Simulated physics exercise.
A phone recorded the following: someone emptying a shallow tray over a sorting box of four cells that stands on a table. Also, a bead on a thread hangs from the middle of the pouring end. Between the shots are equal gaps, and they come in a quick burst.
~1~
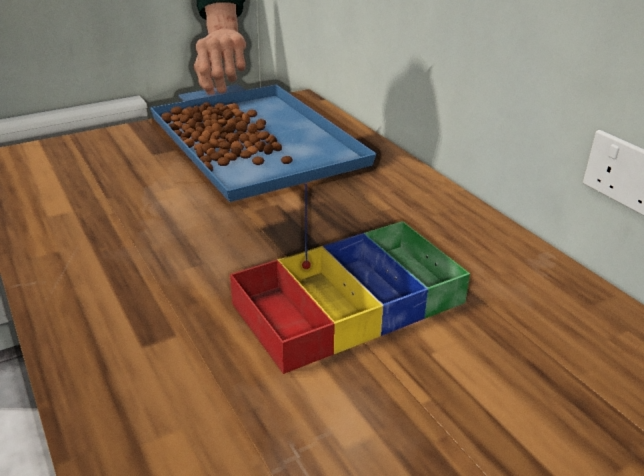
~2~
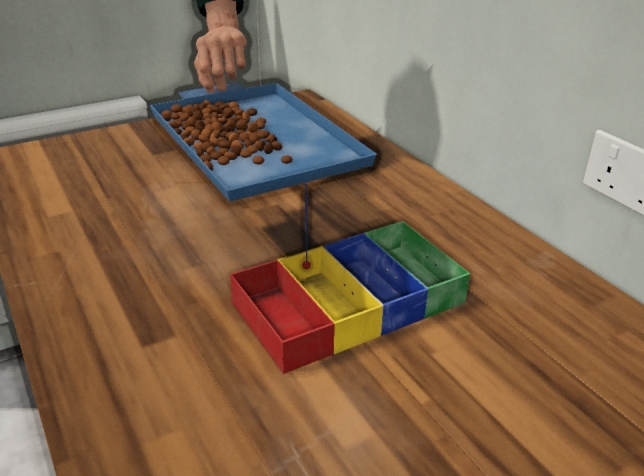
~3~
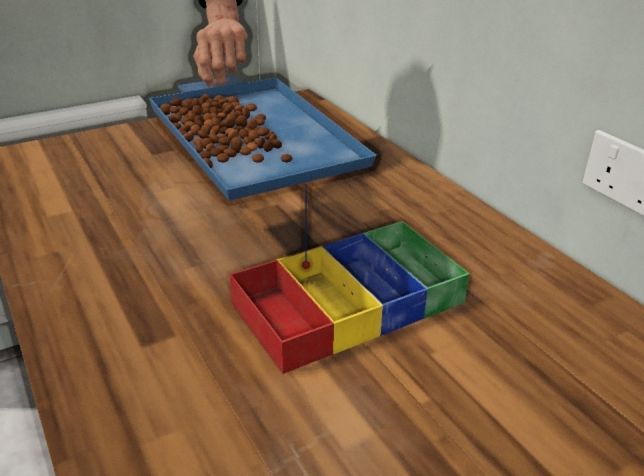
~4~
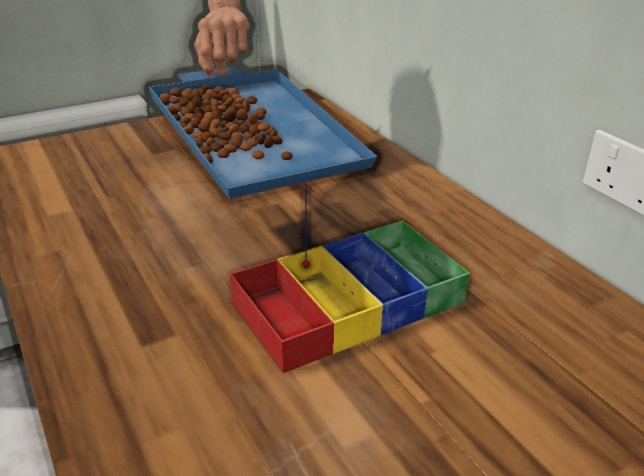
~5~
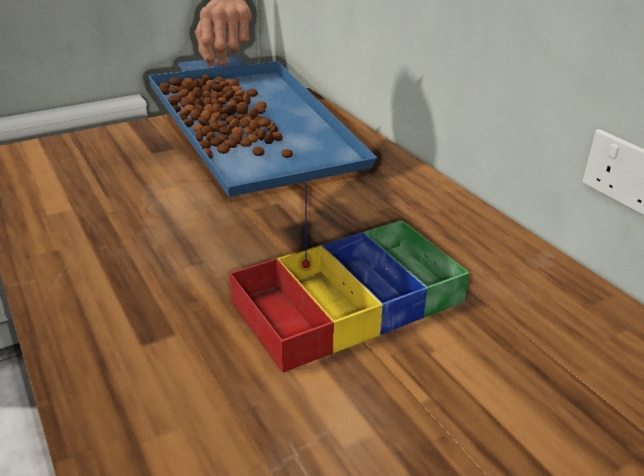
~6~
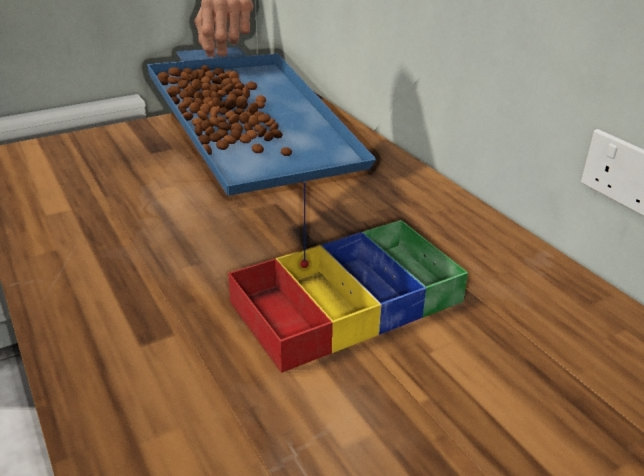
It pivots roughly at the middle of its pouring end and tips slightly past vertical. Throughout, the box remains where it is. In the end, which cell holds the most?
The blue cell holds the most.
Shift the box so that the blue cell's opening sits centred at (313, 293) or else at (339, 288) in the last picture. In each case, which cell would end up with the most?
The first time it is that green cell; the second time it is the green cell.
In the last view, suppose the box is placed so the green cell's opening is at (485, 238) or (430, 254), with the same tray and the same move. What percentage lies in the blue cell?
I'd say about 0 percent, followed by about 50 percent.
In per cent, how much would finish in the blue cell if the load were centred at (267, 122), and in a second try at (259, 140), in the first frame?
Some 70 and then some 50 per cent.
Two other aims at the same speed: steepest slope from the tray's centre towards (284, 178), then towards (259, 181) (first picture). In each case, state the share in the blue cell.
Shares, approx.: 0 %, then 0 %.
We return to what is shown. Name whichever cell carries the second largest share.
Ranked number two: The yellow cell.
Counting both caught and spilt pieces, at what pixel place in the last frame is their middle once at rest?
Last view, centre at rest - approx. (362, 299).
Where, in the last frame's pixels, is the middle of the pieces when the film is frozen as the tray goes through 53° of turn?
The middle of the load sits near (321, 154).
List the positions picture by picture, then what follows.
In the first frame, corners of the pouring end at (229, 189) and (373, 153), level; middle of the load at (223, 131), bits of dog kibble; bead on its thread at (306, 265); red cell at (308, 345); yellow cell at (358, 326); blue cell at (404, 309); green cell at (447, 293).
In the second frame, corners of the pouring end at (229, 189) and (373, 154), level; middle of the load at (223, 129).
In the third frame, corners of the pouring end at (229, 188) and (373, 154), tipped barely, lowest at the right corner; middle of the load at (222, 125).
In the fourth frame, corners of the pouring end at (230, 186) and (373, 156), tipped a little, lowest at the right corner; middle of the load at (223, 118).
In the fifth frame, corners of the pouring end at (230, 185) and (373, 157), tipped a little, lowest at the right corner; middle of the load at (223, 111).
In the sixth frame, corners of the pouring end at (230, 184) and (372, 158), tipped a little, lowest at the right corner; middle of the load at (222, 105); red cell at (307, 344); yellow cell at (356, 325); blue cell at (402, 308); green cell at (445, 292).
Soon after the last picture, tray tipped steeply; most on the tray; a stray few in the yellow cell; a small part falling or outside the box.
A little later, tray tipped right over; about a third on the tray; about a quarter in the blue cell; about a quarter in the yellow cell; a stray few in the green cell; a stray few in the red cell; about a quarter falling or outside the box.
Later still, tray tipped past a quarter turn; about half in the blue cell; about a third in the yellow cell; a stray few in the red cell; a stray few in the green cell; a stray few falling or outside the box.
At rest, tray tipped past a quarter turn; about half in the blue cell; about a third in the yellow cell; a stray few in the red cell; a stray few in the green cell; a stray few outside the box.
